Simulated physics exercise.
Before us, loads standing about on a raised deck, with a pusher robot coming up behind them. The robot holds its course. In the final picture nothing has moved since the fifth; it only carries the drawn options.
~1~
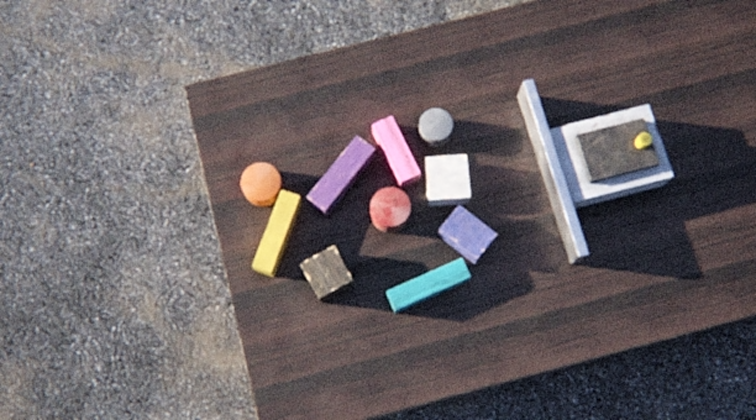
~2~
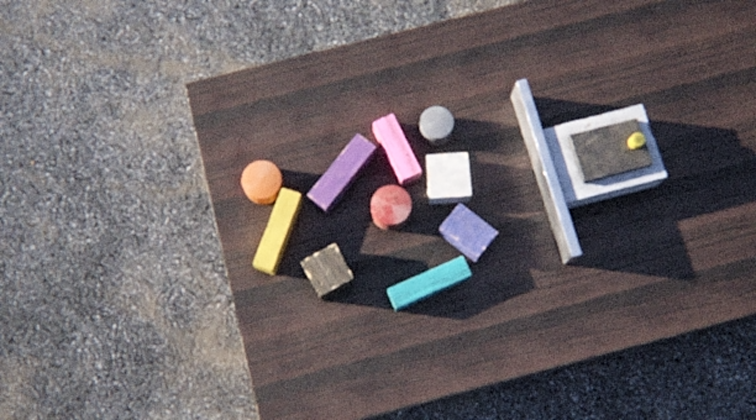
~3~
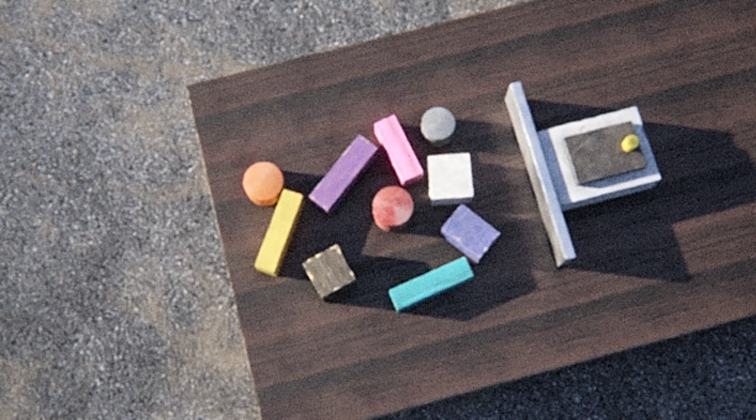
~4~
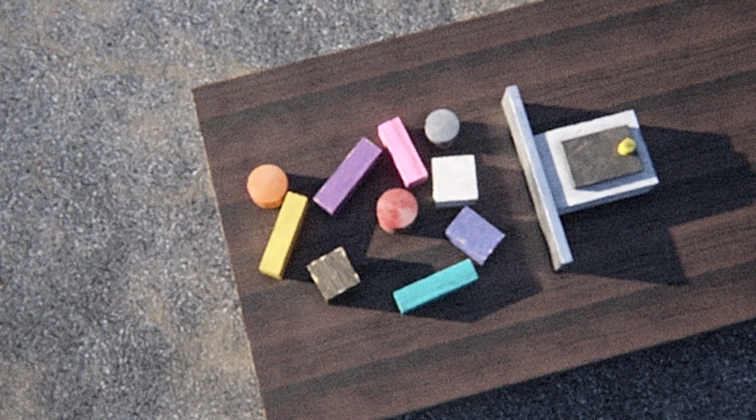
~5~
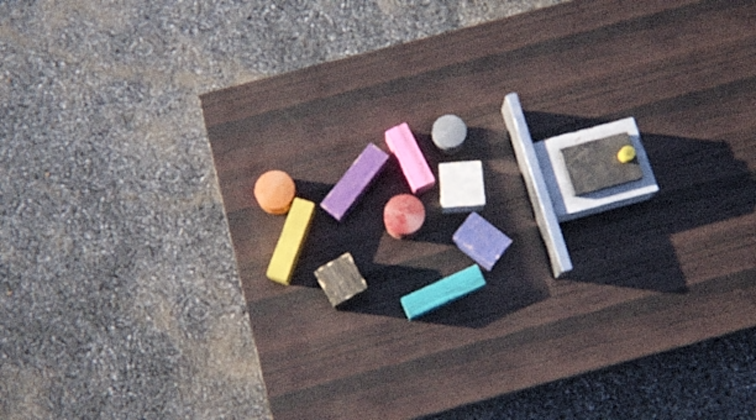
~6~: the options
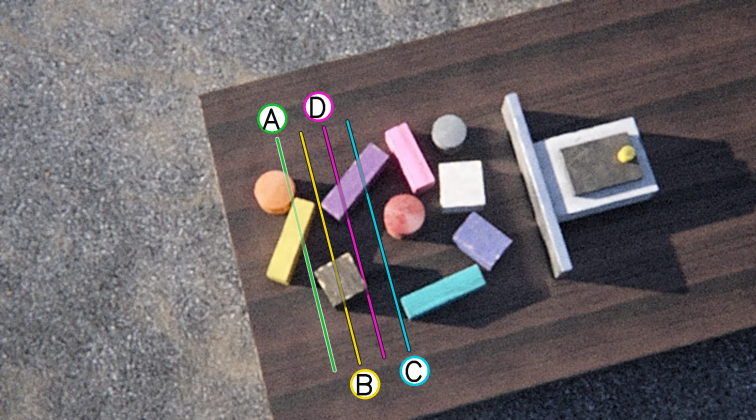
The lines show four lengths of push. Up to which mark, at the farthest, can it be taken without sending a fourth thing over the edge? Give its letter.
Up to line A.
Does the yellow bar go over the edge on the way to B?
By then, yes.
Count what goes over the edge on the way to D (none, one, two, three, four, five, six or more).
By then, none.
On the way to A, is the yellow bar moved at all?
Yes.
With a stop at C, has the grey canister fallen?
By then, no.
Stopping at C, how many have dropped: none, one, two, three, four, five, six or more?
The count is none.
On the copy, A at (305, 251); B at (329, 245); C at (377, 232); D at (353, 238).
On A. First, robot (512, 187); turquoise stick (416, 307); grey canister (412, 144).
Then, robot (429, 208); orange canister (248, 190); yellow bar (264, 252).
Finally, robot (364, 226); purple bar over the edge; yellow bar over the edge; three fallen.
By contrast, B is within the limit but short; C is within the limit but short; D is within the limit but short.
